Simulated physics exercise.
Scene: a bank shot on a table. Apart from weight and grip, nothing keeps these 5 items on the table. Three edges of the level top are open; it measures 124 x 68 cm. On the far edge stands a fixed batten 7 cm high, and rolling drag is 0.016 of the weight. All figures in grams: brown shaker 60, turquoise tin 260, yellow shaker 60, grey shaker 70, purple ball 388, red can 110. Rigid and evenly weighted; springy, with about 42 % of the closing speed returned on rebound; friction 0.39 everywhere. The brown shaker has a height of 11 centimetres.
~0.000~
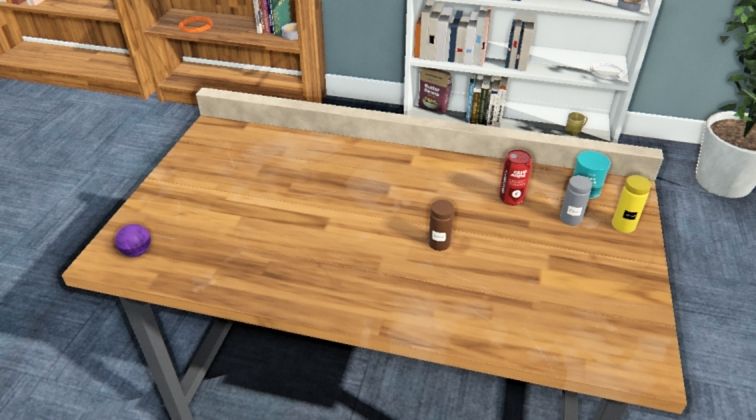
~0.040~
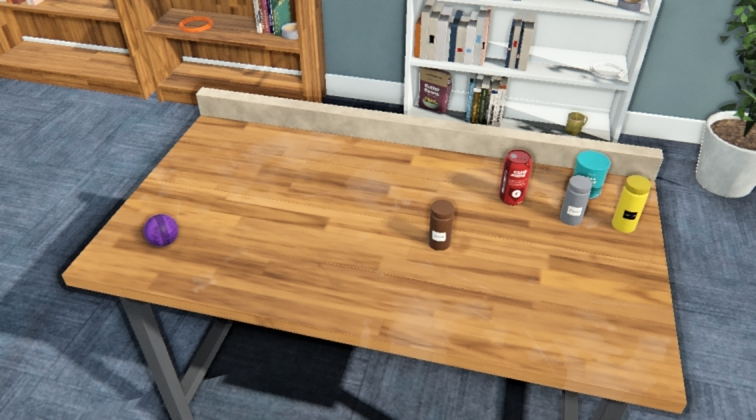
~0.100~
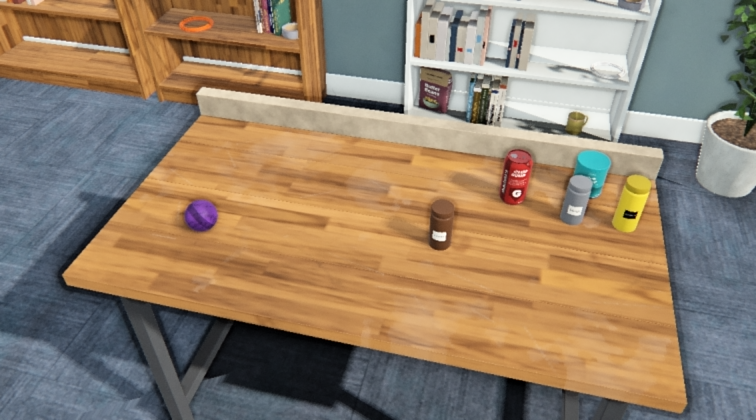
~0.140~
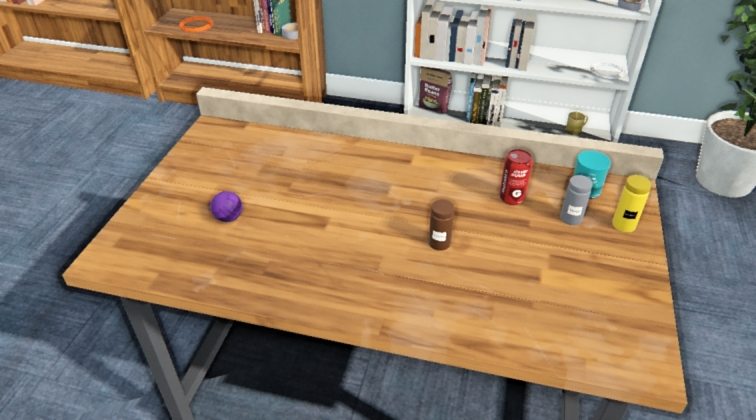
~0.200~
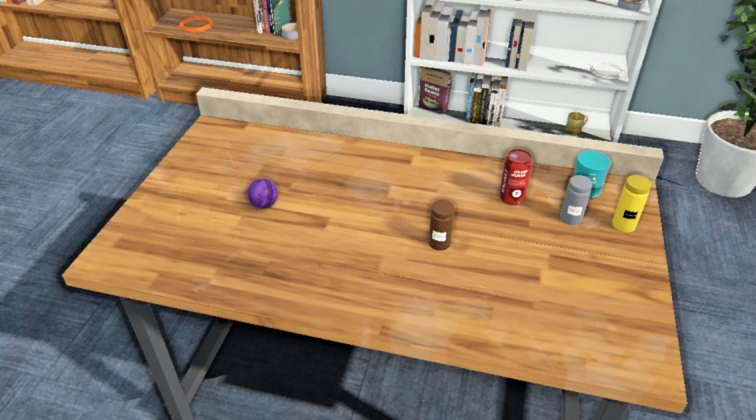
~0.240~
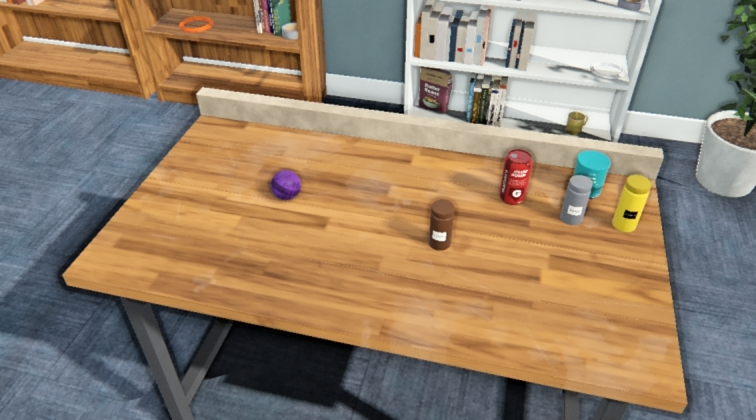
To begin with, a purple ball sits near the left end of a wooden table, with a brown shaker around the middle and a red can, turquoise tin, grey shaker and yellow shaker toward the right. The ball then rolls steadily rightward and toward the raised back edge, while the other objects stay still.
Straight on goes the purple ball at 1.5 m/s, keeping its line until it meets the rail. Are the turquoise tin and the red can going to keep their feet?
The turquoise tin stays upright and the red can tips over.
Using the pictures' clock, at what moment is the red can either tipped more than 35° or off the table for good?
Somewhere about 1.0 s.
After 0.64 s, purple ball near (454, 160).
After 1.04 s, purple ball near (558, 187); red can on its side near (554, 218).
At rest (2.7 s), tipped over on the table, red can; not toppled but over 4 cm from the start, yellow shaker; the other 3 in place, give or take 4 cm. Seen from the same camera at the end, turquoise tin near (593, 174), red can near (565, 233).
